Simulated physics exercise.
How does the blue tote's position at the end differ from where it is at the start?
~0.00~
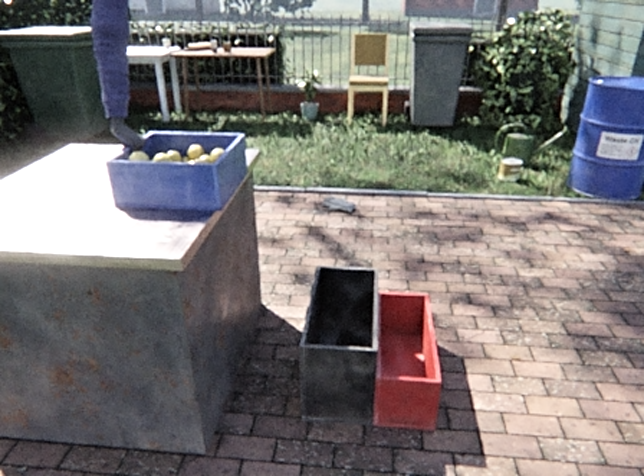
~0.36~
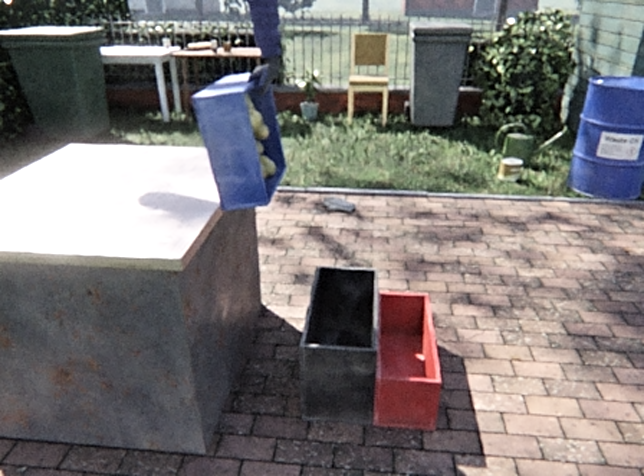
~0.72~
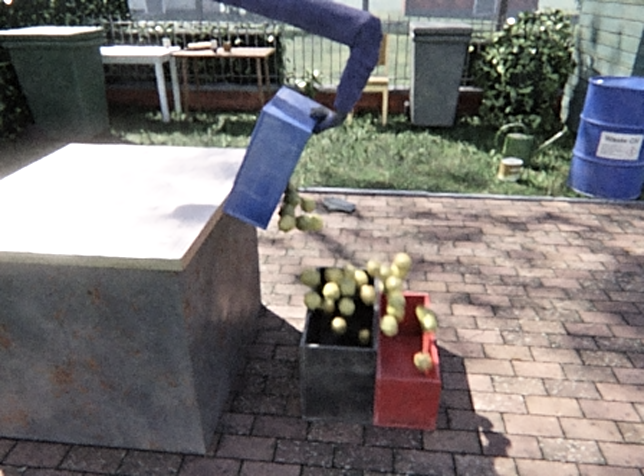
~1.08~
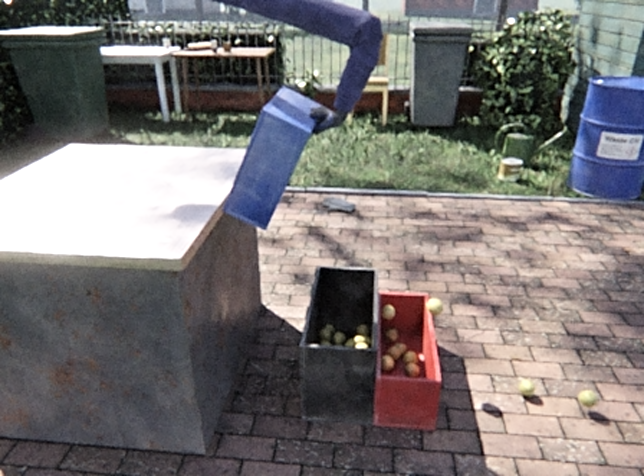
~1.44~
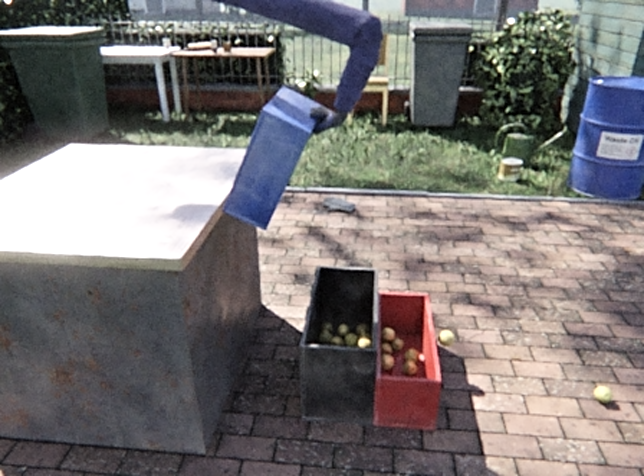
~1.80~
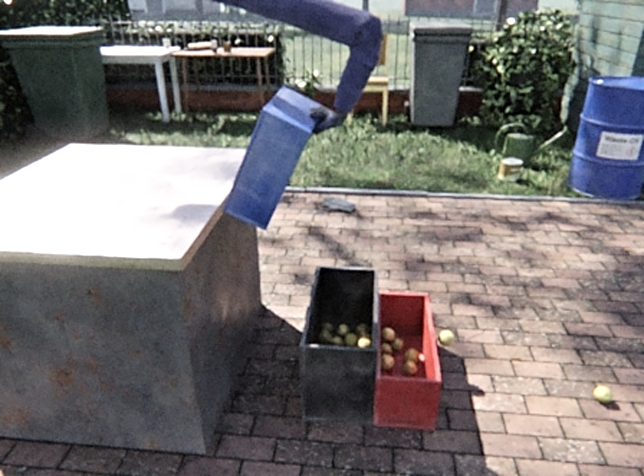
At the start the blue tote sits upright on top of the bench near its right end. At the end it is farther right, held tipped steeply over the bench's edge with its open side facing down.
